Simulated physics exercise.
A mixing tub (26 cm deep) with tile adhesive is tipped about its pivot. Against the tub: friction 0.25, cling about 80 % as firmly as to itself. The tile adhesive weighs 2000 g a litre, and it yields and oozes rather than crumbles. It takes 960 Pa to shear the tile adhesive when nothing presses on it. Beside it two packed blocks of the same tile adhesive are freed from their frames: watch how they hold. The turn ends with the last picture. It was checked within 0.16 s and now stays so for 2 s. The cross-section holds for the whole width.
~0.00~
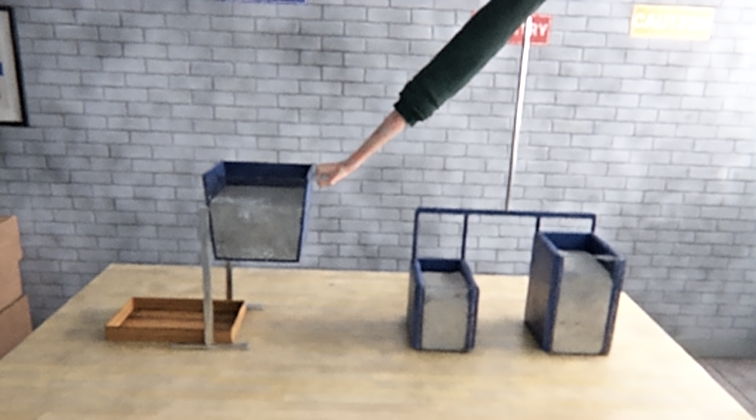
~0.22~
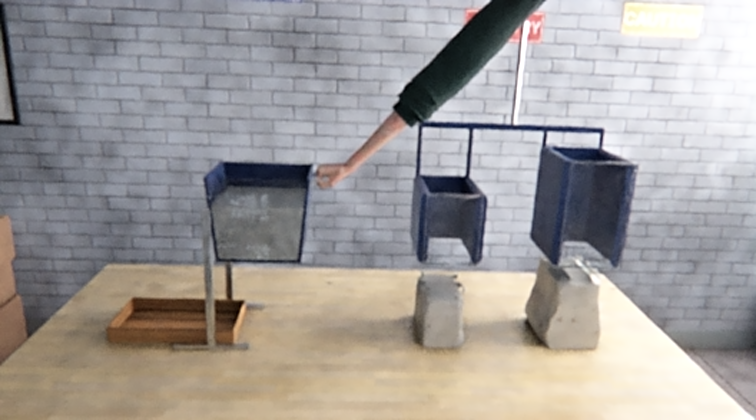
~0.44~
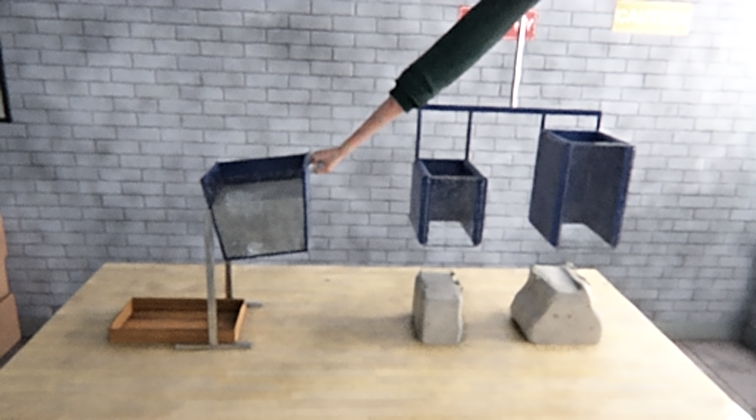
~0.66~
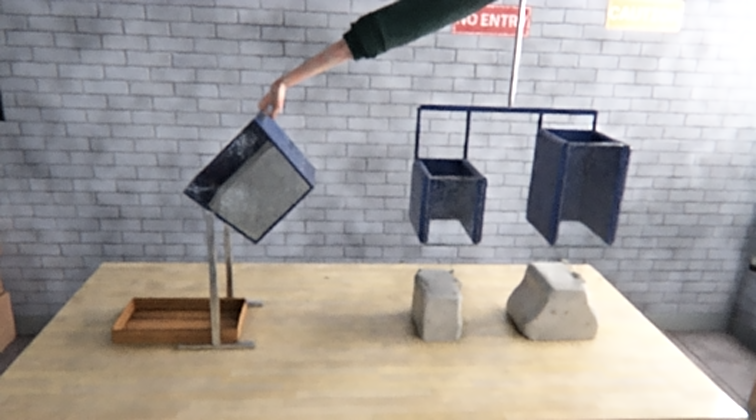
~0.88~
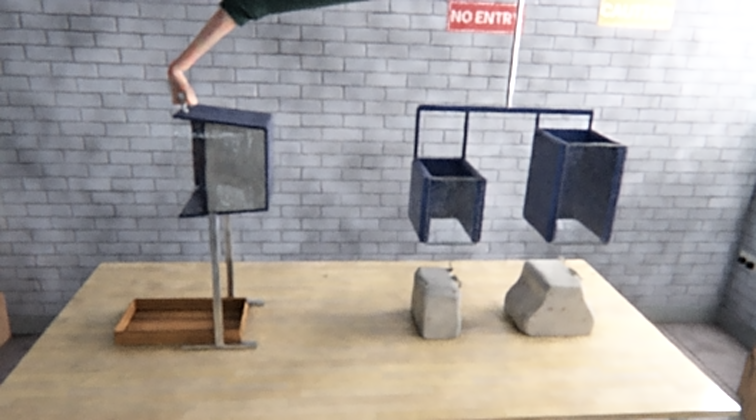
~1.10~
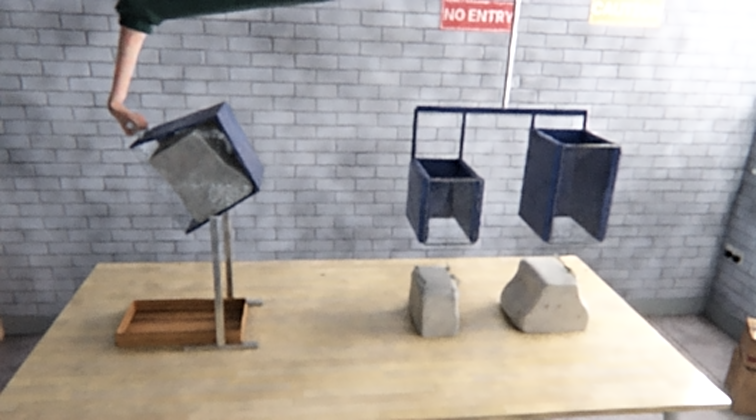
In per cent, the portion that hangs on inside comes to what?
The portion that hangs on inside is near 0 %.
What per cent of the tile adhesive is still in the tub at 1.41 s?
About 5 %.
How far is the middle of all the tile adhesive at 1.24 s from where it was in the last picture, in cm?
Roughly 13 cm.
After 1.24 s, the tub is at 117 degrees and holds 56 %.
After 1.41 s, the tub is at 117 degrees and holds 5 %.
After 1.58 s, the tub is at 117 degrees and holds 0 %.
After 1.75 s, the tub is at 117 degrees and holds 0 %.
After 3.10 s, at the end, the tub is at 117 degrees and holds 0 %.
